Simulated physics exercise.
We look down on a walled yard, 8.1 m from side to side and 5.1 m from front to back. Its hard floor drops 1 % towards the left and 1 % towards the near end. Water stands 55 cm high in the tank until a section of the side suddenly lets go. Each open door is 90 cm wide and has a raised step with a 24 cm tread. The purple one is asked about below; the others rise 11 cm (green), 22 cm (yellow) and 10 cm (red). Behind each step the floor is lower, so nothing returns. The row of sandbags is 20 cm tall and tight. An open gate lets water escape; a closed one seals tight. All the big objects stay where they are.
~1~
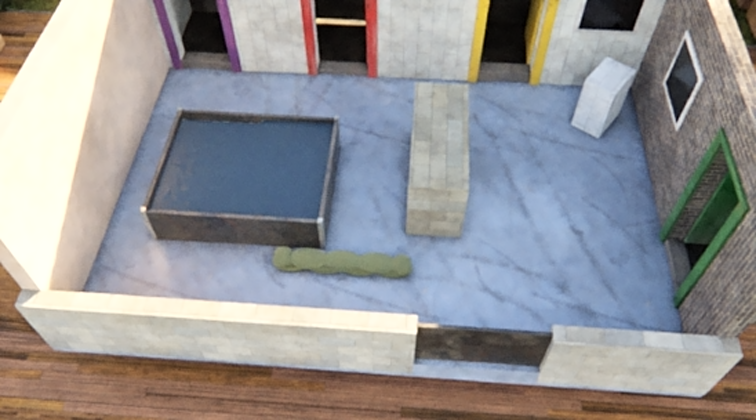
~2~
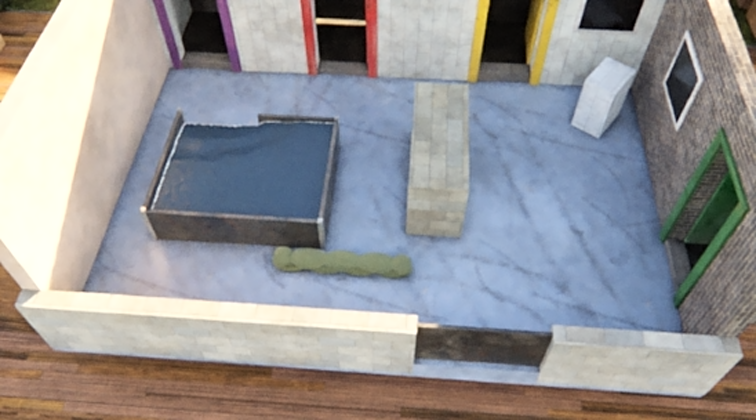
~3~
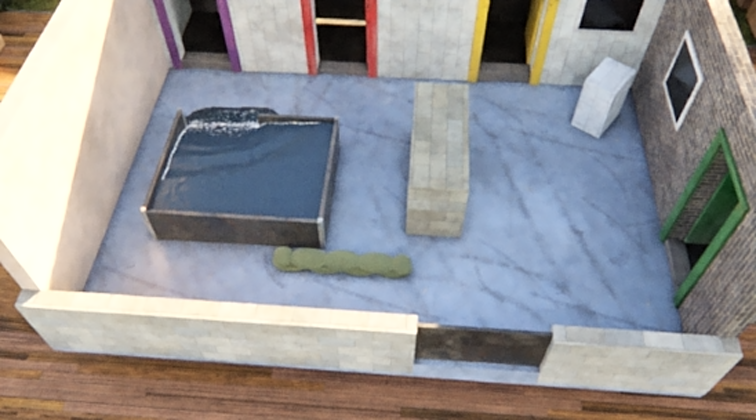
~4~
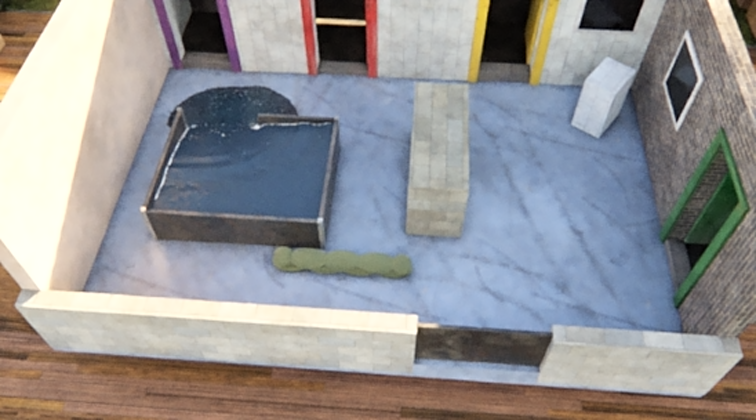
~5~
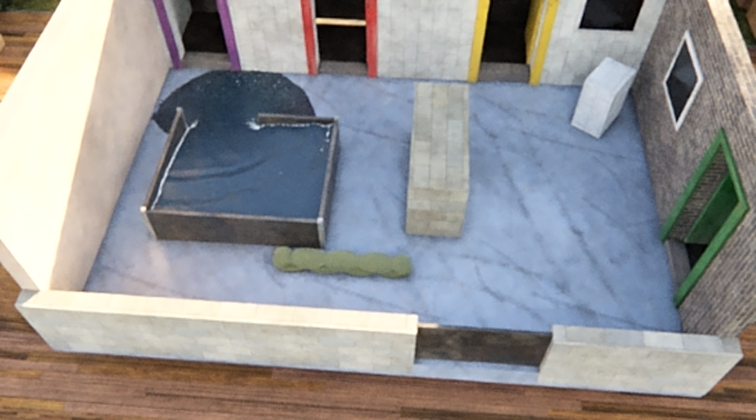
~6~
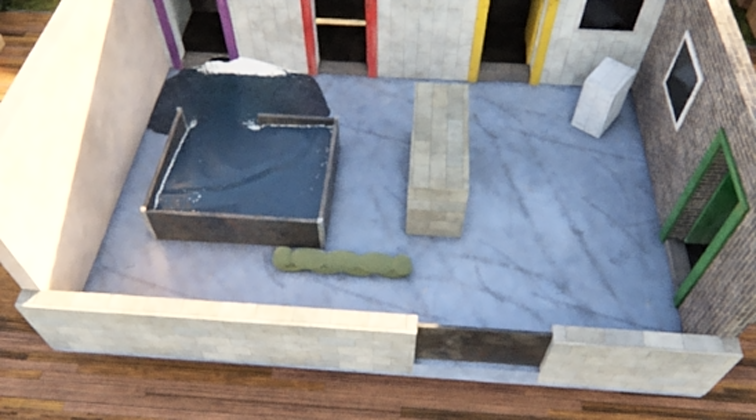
Water poured through a gap in the far side of a dark rectangular tank in a walled yard, then spread in a widening dark pool across the pale floor and reached the purple door.
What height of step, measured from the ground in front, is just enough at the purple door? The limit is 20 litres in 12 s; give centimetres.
It would have to be roughly 32 cm high.
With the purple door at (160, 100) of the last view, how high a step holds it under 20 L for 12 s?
Roughly 29 cm.
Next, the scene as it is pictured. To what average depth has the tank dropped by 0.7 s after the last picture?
About 40 cm.
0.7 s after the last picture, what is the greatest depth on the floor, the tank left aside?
Up to some 46 cm.
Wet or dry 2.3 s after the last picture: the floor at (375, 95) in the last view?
It is flooded.
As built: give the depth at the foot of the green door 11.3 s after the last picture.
About 9.0 cm.
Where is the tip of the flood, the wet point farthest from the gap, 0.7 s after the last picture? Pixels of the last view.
Around (371, 78).
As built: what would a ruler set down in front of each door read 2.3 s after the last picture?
Depths in cm: Green 0, yellow 2, purple 29, red 10.
Then, 0.7 s after the last picture water covers 15 % of the floor, deepest (46 cm) near (170, 69); 32 cm at the purple door, 22 litres in over its 17 cm step.
Then, 2.3 s after the last picture water covers 35 % of the floor, deepest (32 cm) near (170, 69); 29 cm at the purple door, 167 litres in over its 17 cm step.
Then, 11.3 s after the last picture water covers 95 % of the floor, deepest (12 cm) near (71, 324); 8 cm at the purple door, 222 litres in over its 17 cm step.
At the purple door as built, the water peaked near 38 cm, 1.1 s after the last picture.
With a step of 28.5 cm, 43 litres would have come in within the 12 s; with 38.5 cm, 4 litres. So under 20 litres takes about 32 cm.
